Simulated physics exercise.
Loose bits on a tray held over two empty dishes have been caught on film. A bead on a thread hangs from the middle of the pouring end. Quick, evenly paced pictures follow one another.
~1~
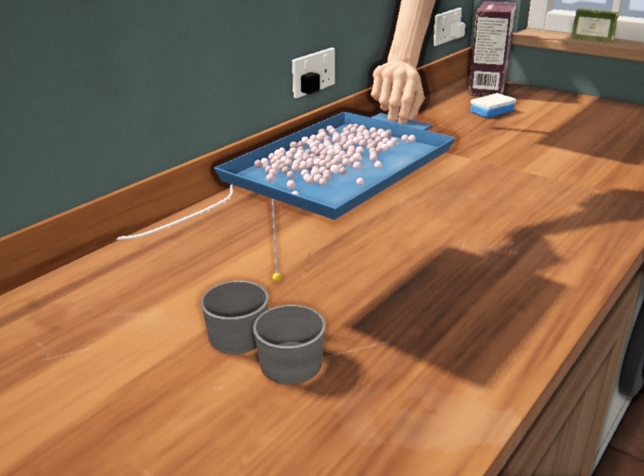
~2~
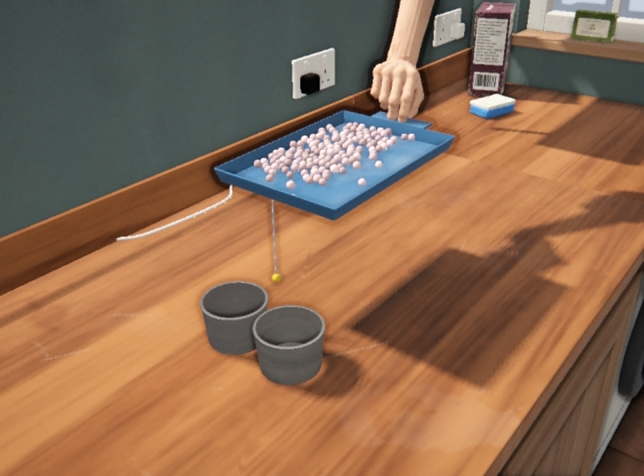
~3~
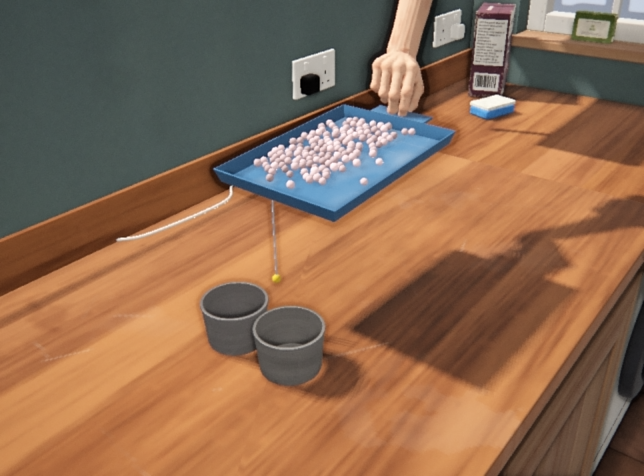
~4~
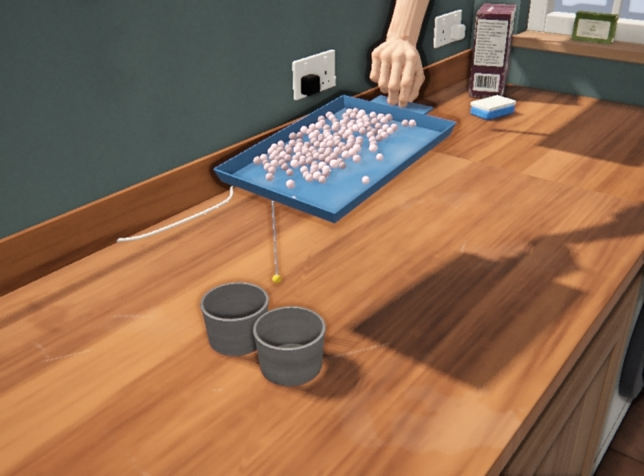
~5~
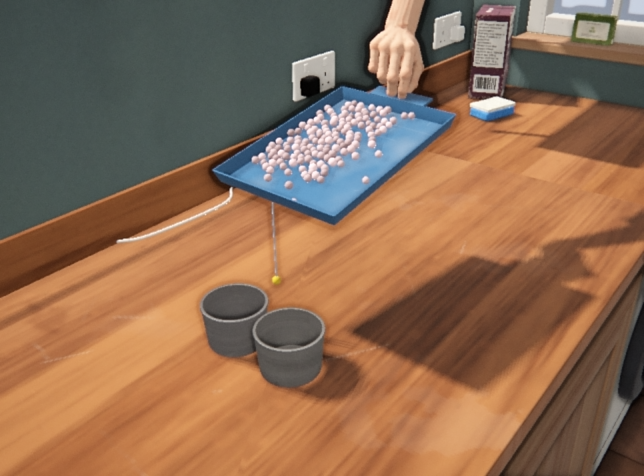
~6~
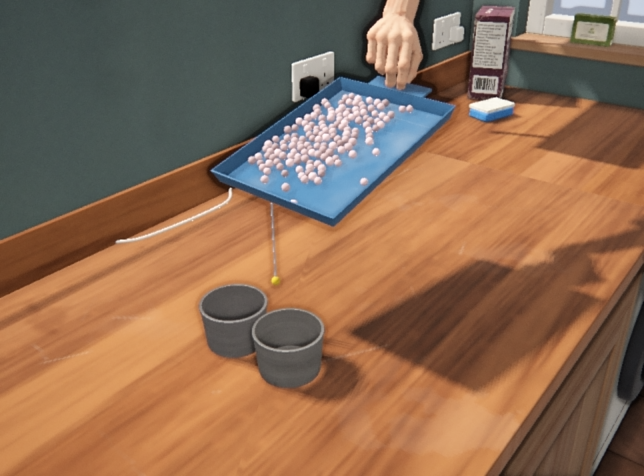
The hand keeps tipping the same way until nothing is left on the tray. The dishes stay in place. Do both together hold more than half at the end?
Most is saved.
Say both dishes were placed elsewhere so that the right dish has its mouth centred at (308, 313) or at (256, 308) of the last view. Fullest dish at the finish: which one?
In turn: Right; the right-hand dish.
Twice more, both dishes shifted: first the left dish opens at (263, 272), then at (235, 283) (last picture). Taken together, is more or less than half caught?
For the earlier try a smaller portion is kept, for the later one a smaller portion.
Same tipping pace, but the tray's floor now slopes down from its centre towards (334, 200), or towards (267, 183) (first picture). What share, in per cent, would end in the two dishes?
Shares, approx.: 30 %, then 20 %.
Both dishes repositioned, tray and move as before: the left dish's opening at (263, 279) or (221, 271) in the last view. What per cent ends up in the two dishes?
That makes 0 per cent, followed by 0 per cent.
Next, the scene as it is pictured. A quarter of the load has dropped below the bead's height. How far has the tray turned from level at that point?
That happens at around 70°.
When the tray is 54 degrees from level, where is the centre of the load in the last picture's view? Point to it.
I'd mark the middle close to (290, 198).
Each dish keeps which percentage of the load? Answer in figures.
The share is 20 per cent in the left dish and 60 per cent in the right dish.
Soon, tray tipped steeply; most on the tray; a small part in the right dish; a stray few in the left dish; a small part outside both; a small part in the air.
A while on, tray tipped right over; a small part on the tray; about half in the right dish; a small part in the left dish; about a quarter outside both; a small part in the air.
Towards the end, tray tipped past a quarter turn; about half in the right dish; a small part in the left dish; about a quarter outside both.
Finally, tray tipped past a quarter turn; about half in the right dish; a small part in the left dish; about a quarter outside both.
